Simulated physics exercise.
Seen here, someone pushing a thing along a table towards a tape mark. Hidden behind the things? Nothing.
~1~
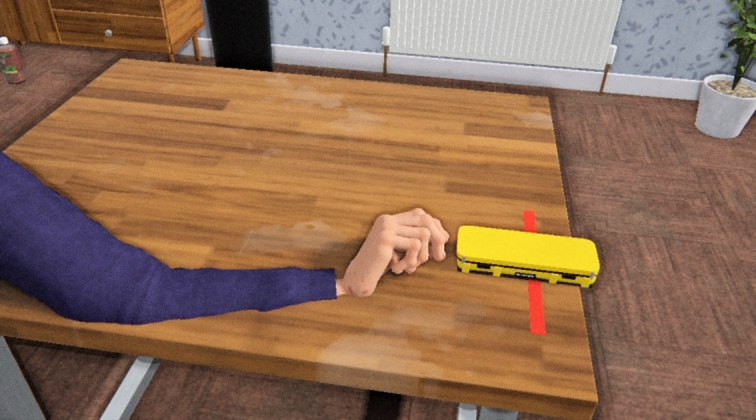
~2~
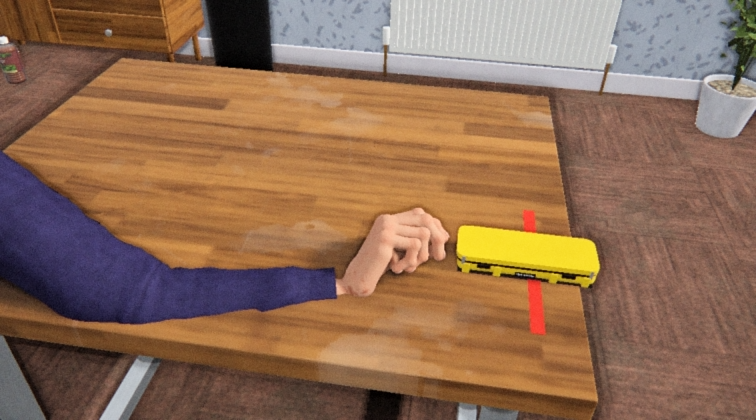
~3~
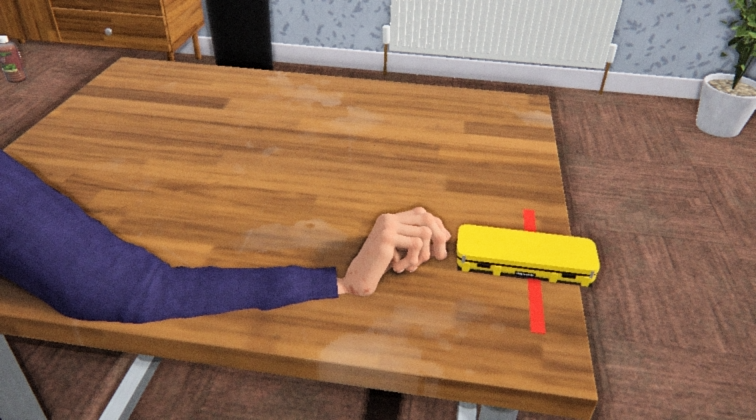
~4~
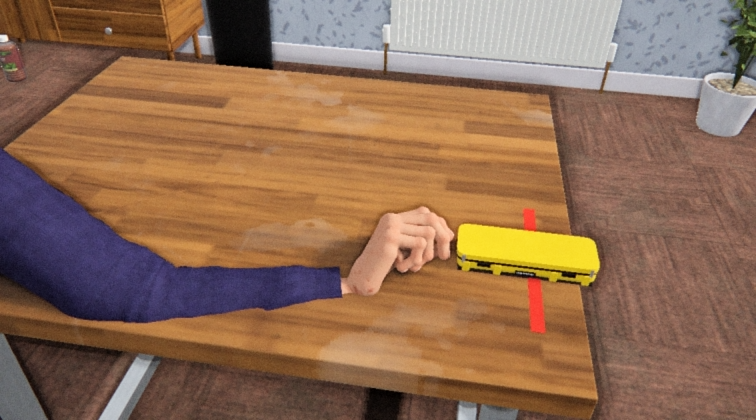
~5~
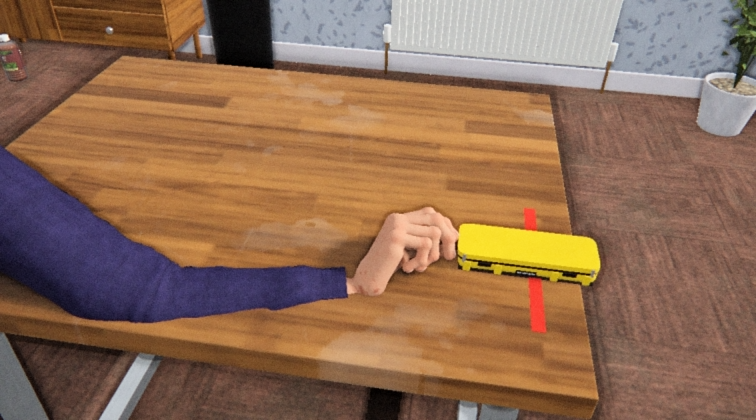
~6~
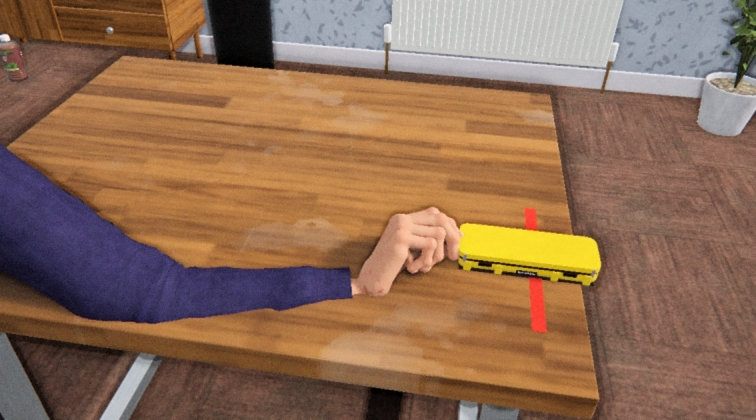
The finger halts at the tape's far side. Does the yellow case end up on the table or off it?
It will be off the table afterwards.
Then, 1.84 s on from there, yellow case on its side near (591, 326).
Then, 2.14 s on from there, yellow case at the bottom.
In the end, the yellow case drops to the floor.
